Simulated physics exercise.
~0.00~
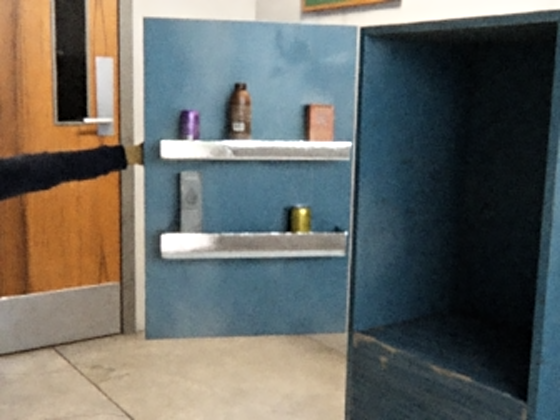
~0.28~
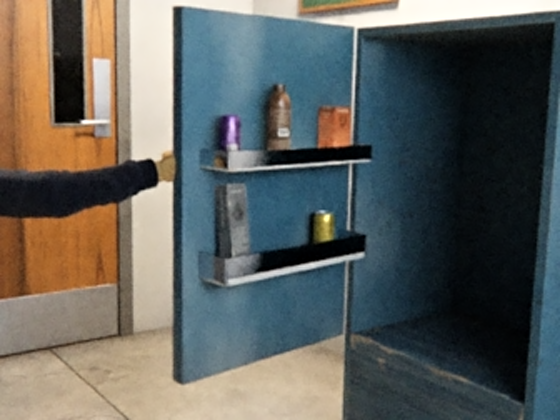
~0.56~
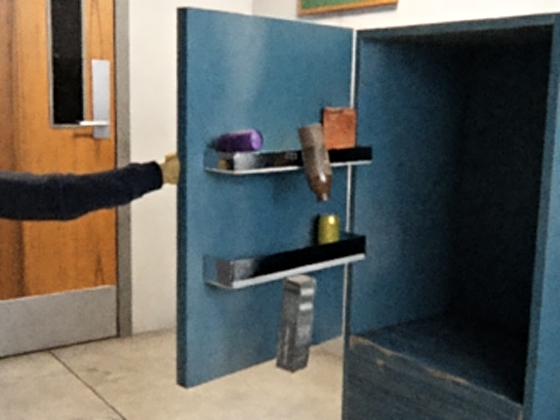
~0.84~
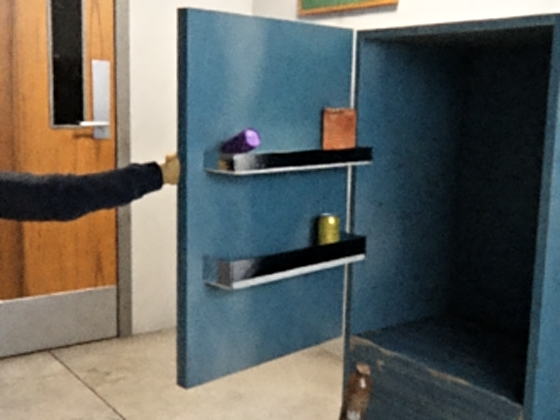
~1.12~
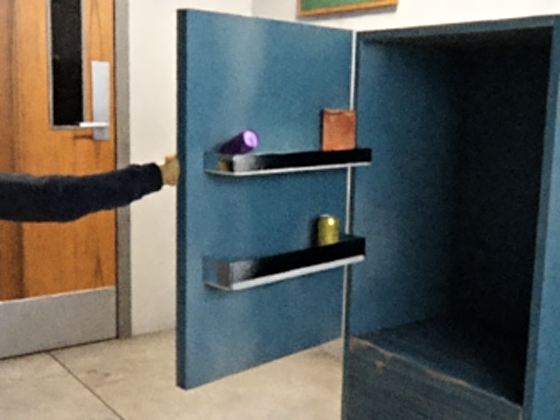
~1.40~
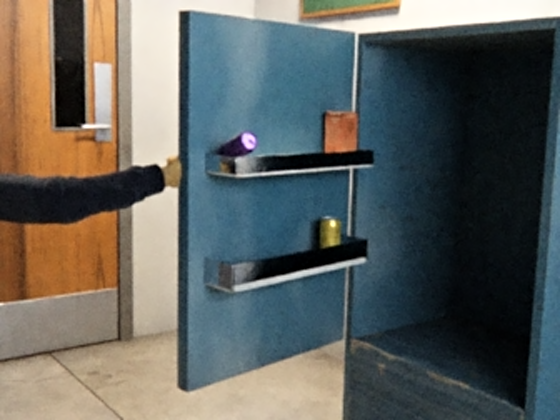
A blue locker door with two racks was swung partway round by an arm and stopped abruptly, sending the brown bottle and grey carton tumbling off to the floor, while the purple can tipped over and the orange carton and yellow can stayed upright.
